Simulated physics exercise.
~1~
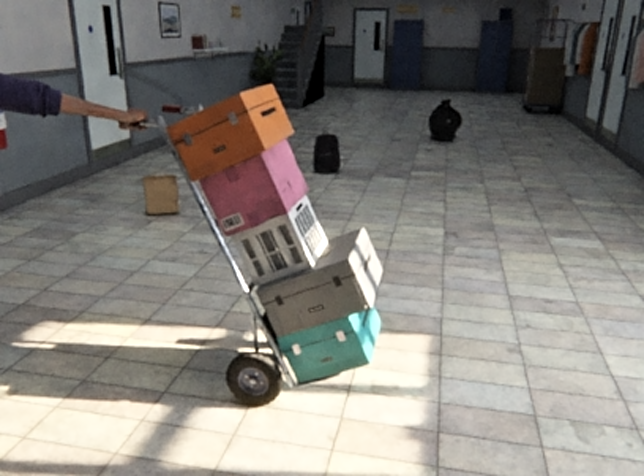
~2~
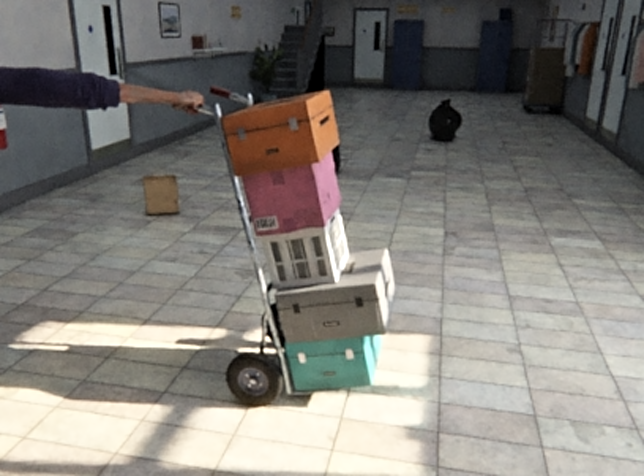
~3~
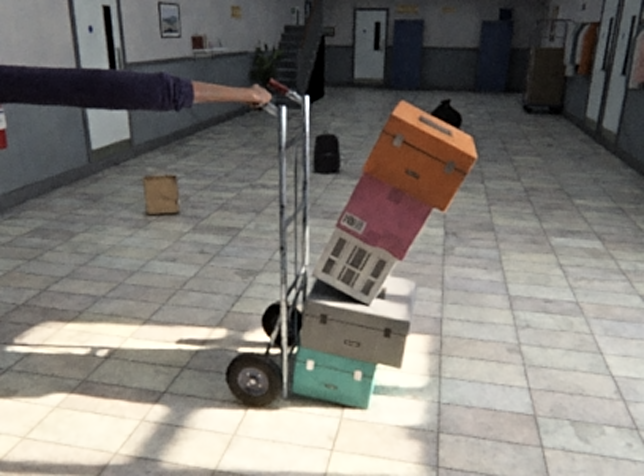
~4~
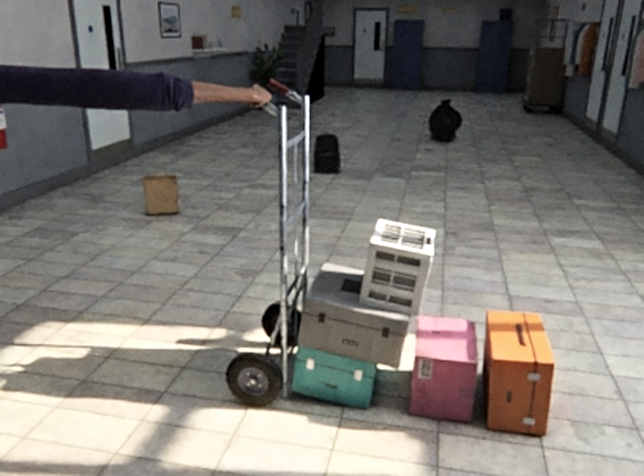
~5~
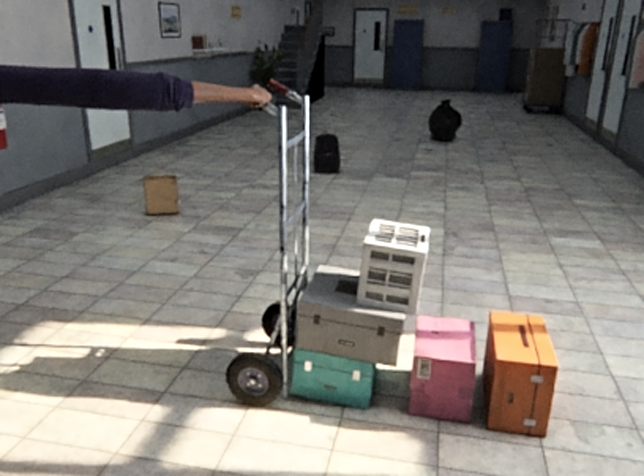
An arm swings a loaded hand truck upright, and the top two boxes tumble off.
